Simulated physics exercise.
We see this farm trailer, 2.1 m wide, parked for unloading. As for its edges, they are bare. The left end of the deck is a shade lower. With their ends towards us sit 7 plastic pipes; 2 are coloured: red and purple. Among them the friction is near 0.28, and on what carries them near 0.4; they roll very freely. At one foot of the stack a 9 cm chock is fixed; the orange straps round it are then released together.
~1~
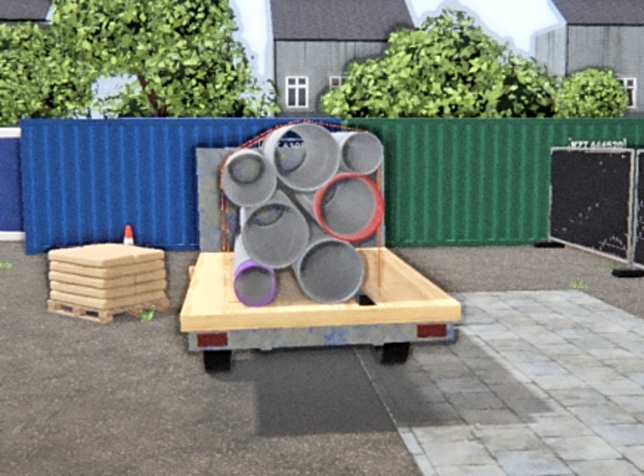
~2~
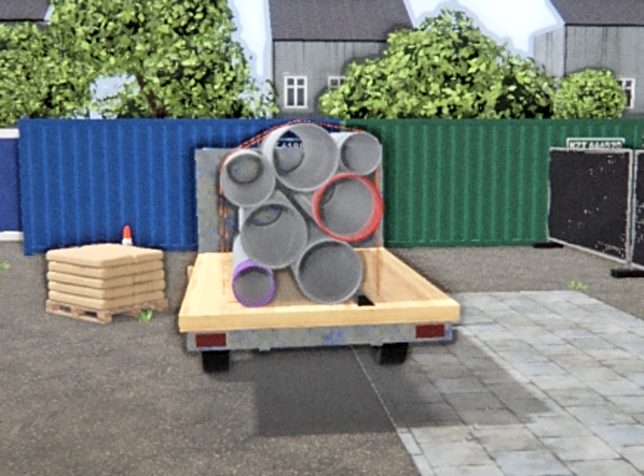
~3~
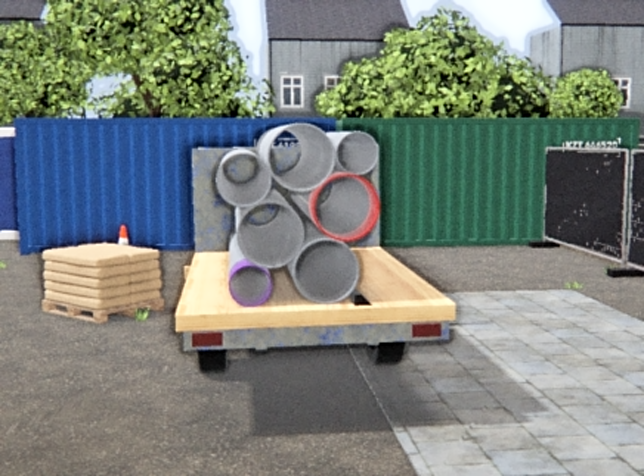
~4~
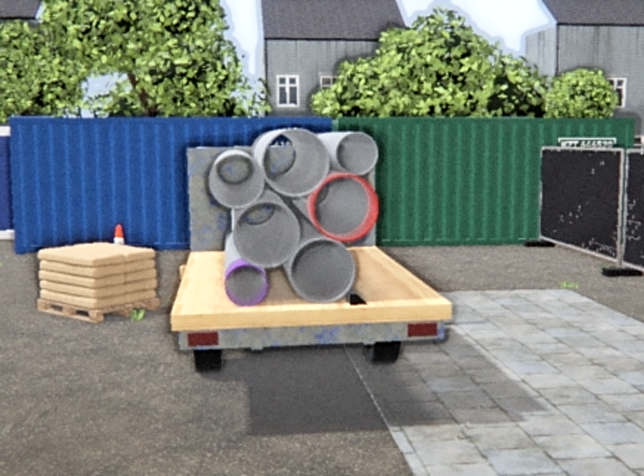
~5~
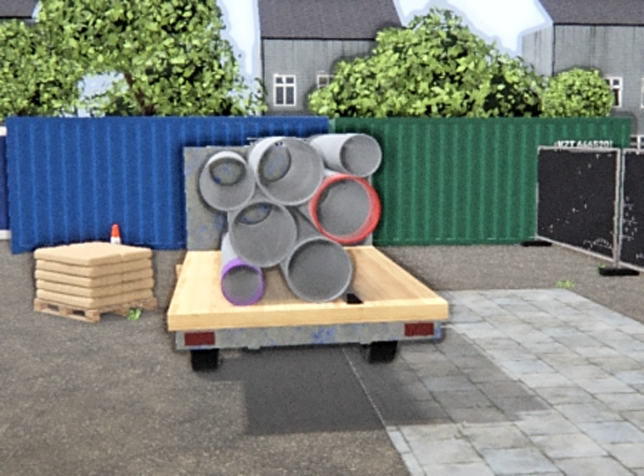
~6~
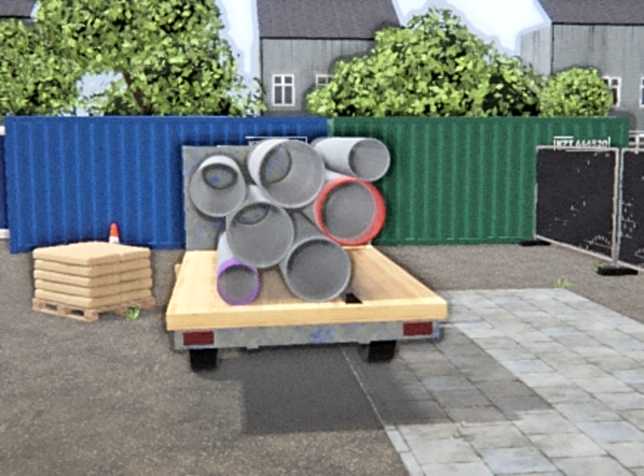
In a paved yard before blue and green containers, seven grey pipes, one rimmed red and one purple, sit strapped on a flat trailer. The straps disappear, then the stack spreads slightly, the upper left pipe shifting left and the red-rimmed and top right pipes edging right across the deck.
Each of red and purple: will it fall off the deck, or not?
Verdict: Red does so; purple does so.
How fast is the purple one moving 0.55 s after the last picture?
0.8 m/s, roughly.
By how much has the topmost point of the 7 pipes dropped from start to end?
Drop: Approx. 85 centimetres.
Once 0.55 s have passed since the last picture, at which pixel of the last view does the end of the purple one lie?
Roughly at (198, 287).
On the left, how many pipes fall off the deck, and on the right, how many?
By side, that's 2 to the left and 3 to the right.
Then, 0.6 s past the sixth picture, red is on the deck, 25 cm from the right edge, rolling right; purple is on the deck, 20 cm from the left edge, rolling left; 2 off so far.
Then, 1.1 s past the sixth picture, red is dropping off the right side; purple is dropping off the left side; 4 off so far.
Finally (5.2 s after the last picture), red is down on the right; purple is on the ground to the left; 5 off so far.
